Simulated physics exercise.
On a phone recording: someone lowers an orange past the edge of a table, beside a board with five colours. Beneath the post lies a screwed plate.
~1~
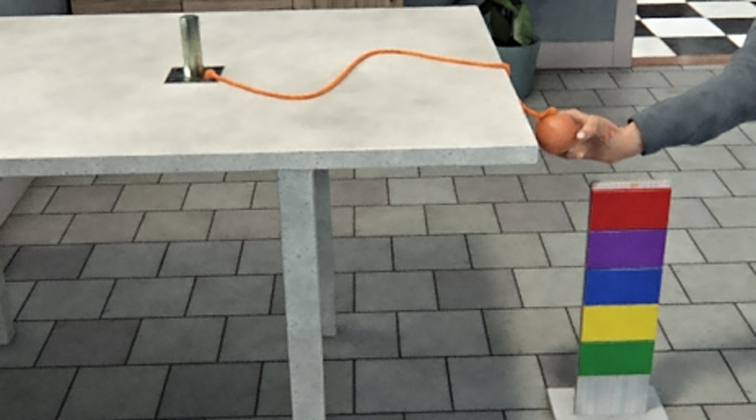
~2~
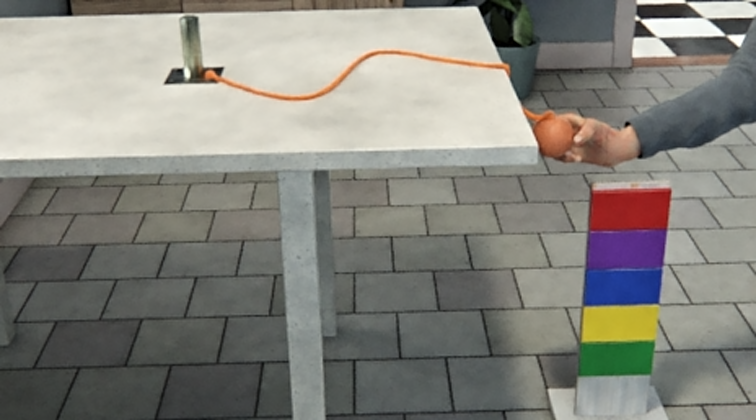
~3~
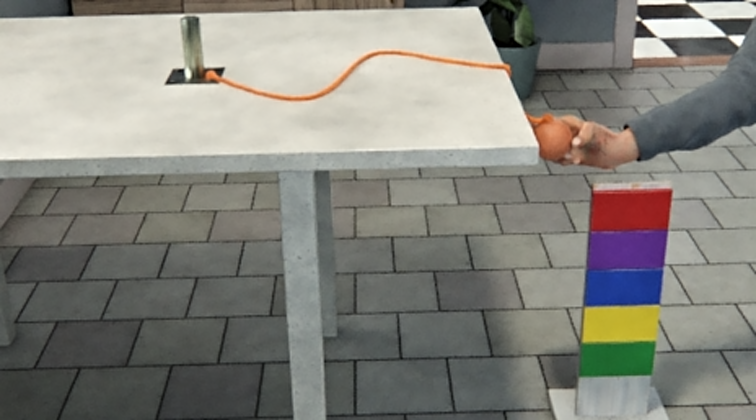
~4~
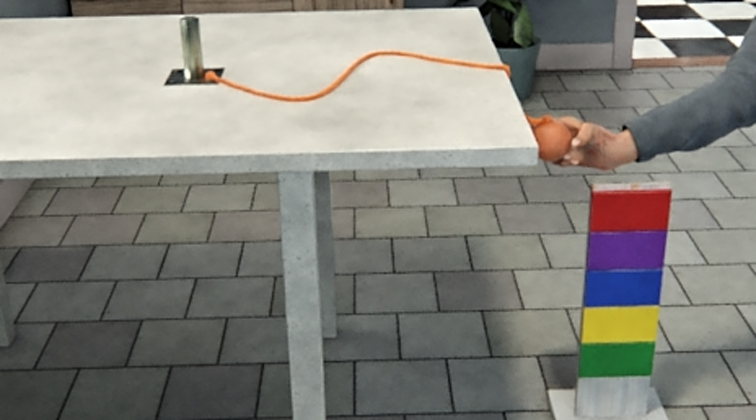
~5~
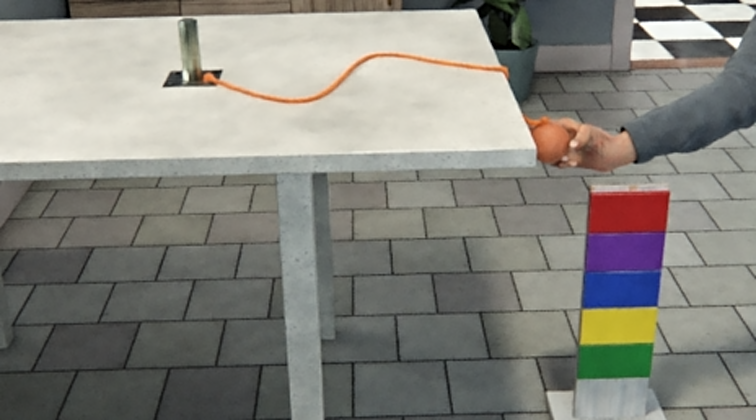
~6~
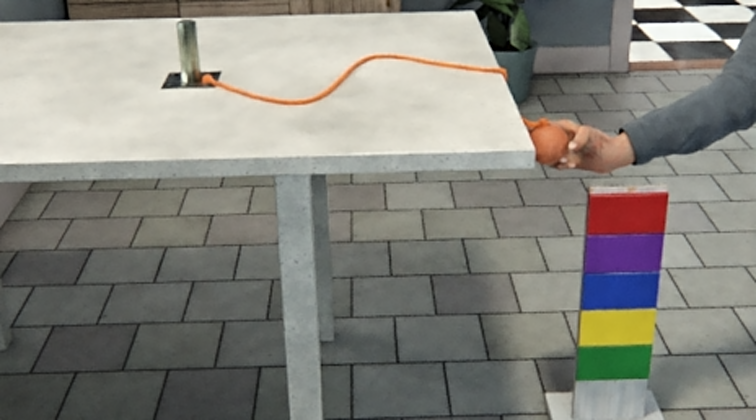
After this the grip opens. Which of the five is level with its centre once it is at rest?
Blue.
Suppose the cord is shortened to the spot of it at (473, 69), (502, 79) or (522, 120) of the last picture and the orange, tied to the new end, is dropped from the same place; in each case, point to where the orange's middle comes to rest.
Case by case: (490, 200), (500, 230) and (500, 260).
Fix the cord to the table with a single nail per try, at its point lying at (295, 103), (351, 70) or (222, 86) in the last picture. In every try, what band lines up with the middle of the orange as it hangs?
Each in turn comes out as purple, red, blue.
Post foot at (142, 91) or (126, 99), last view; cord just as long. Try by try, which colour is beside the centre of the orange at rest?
For the first try, purple; for the second, purple.
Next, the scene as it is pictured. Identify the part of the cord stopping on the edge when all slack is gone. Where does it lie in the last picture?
It's the piece you see at (376, 57).
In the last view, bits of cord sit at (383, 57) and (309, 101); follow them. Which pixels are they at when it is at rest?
First: (505, 87). Second: (346, 77).
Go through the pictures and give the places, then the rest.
In the first picture, orange (556, 133); red (631, 211); purple (627, 250); blue (624, 287); yellow (620, 324); green (617, 359).
In the second picture, orange (553, 137); cord through (238, 86) (312, 97) (349, 70) (406, 54) (482, 66).
In the third picture, orange (551, 140).
In the fourth picture, orange (551, 141); cord through (238, 87) (313, 98) (349, 71) (406, 55) (482, 67).
In the fifth picture, orange (549, 142).
In the sixth picture, orange (548, 144); cord through (235, 90) (310, 101) (346, 74) (403, 58) (479, 70).
Soon after, orange near (458, 295); level with blue.
After that, orange near (521, 292); level with blue.
In the end, orange near (503, 297); level with blue. At blue.
